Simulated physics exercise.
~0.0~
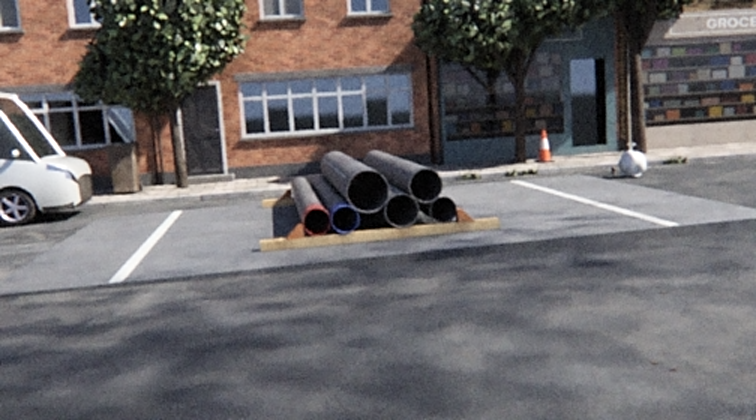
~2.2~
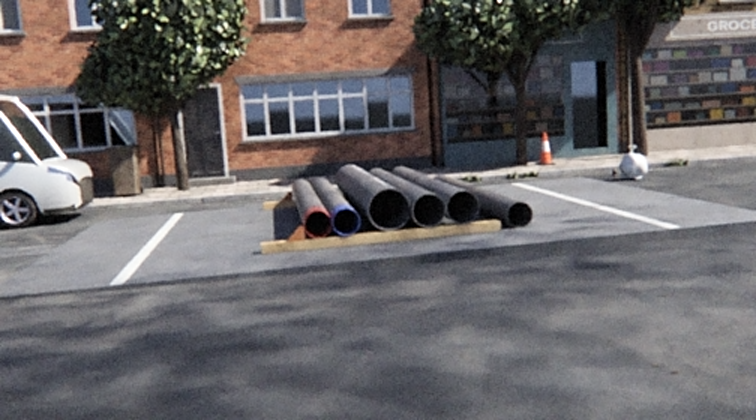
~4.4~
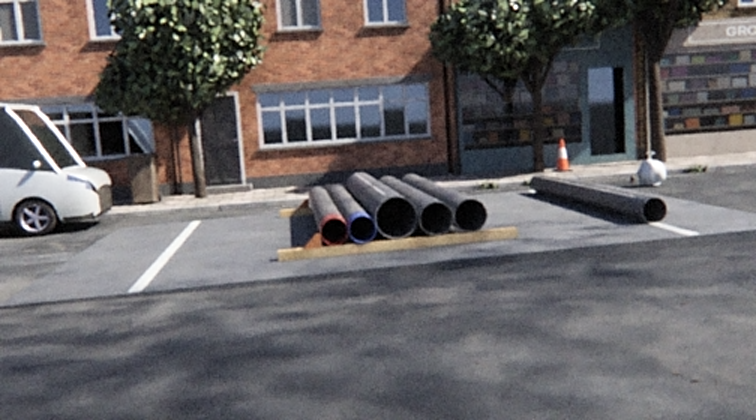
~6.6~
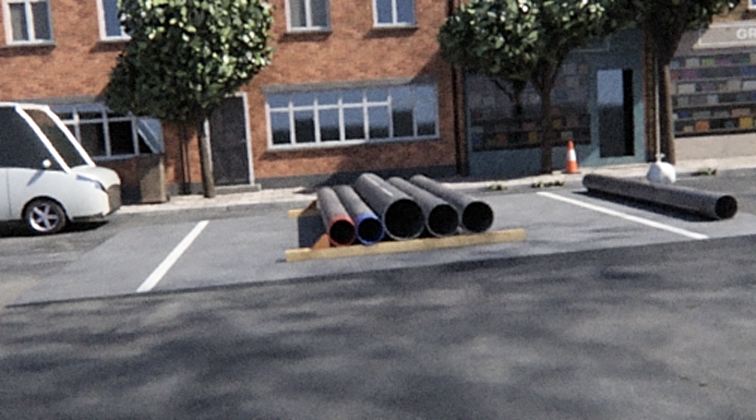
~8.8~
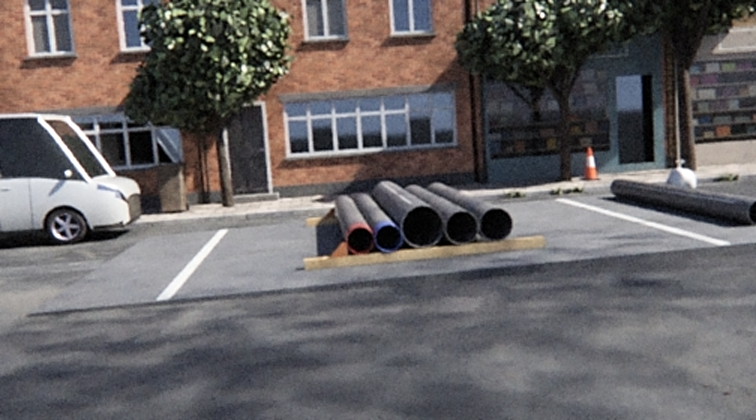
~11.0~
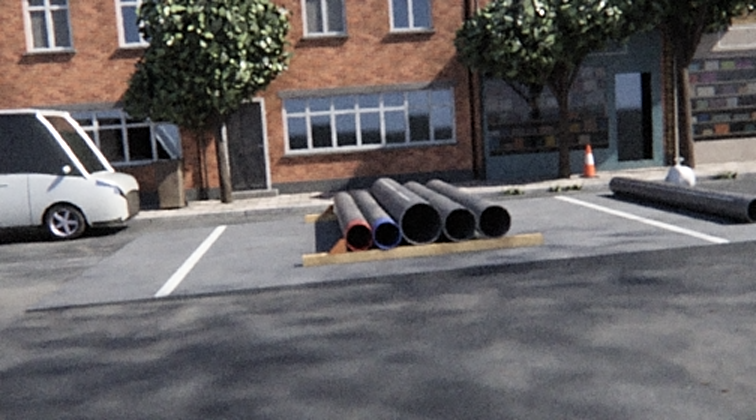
To begin with, six dark pipes, one marked red and one blue, sit stacked between two chocks on timber bearers in a parking bay outside a brick building. The right chock is suddenly gone, and the stack slumps into a single row as the upper pipes drop down. The pipe at the right end rolls off the bearers and keeps going across the right white line, while the view pans slightly left. It comes to rest beyond that line, near the kerb. The other five, including red and blue, lie side by side on the timbers.
